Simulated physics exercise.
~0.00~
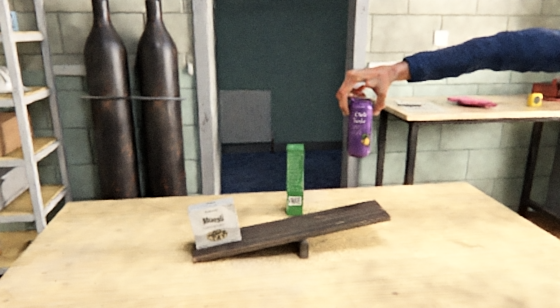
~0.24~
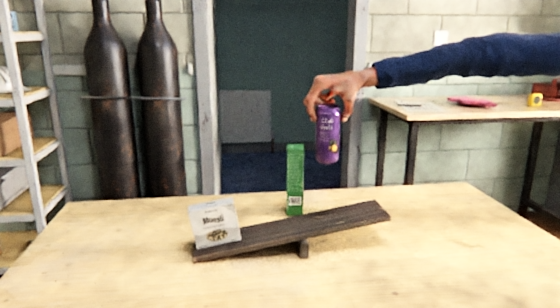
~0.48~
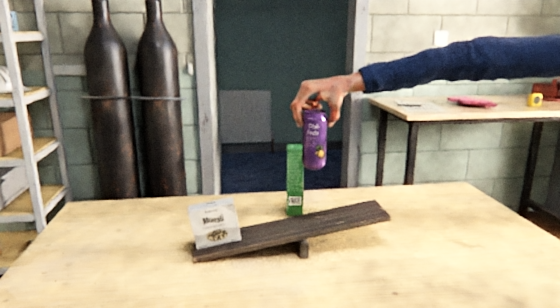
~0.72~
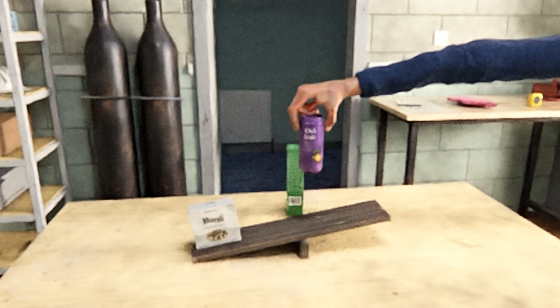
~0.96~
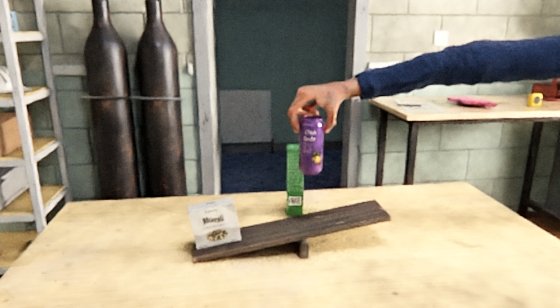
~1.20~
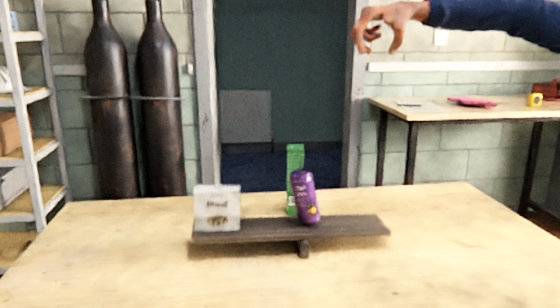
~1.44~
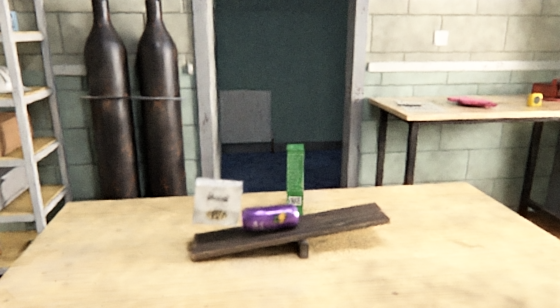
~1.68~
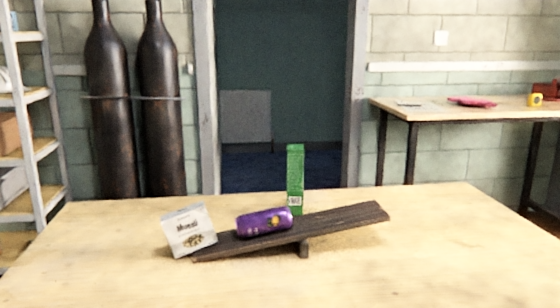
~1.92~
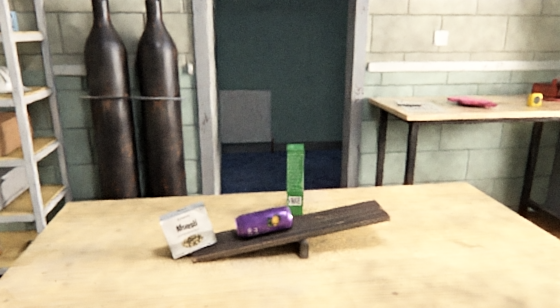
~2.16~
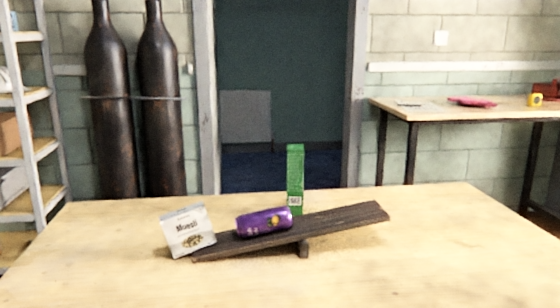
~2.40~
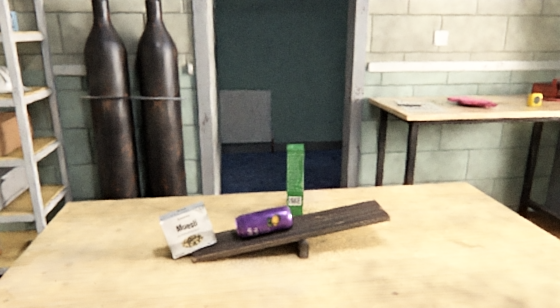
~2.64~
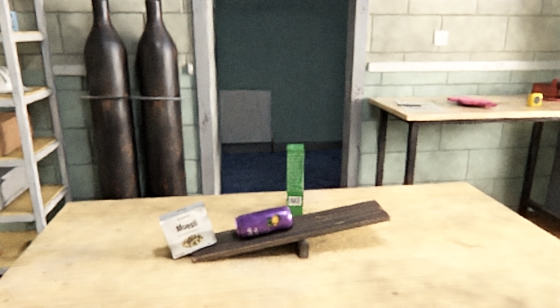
The video shows a hand lowering a purple can onto a dark plank balanced on a block, briefly leveling it; the can topples left onto its side, the plank tilts back down to the left, and the white packet ends leaning off its lower end, while a green carton stays upright.
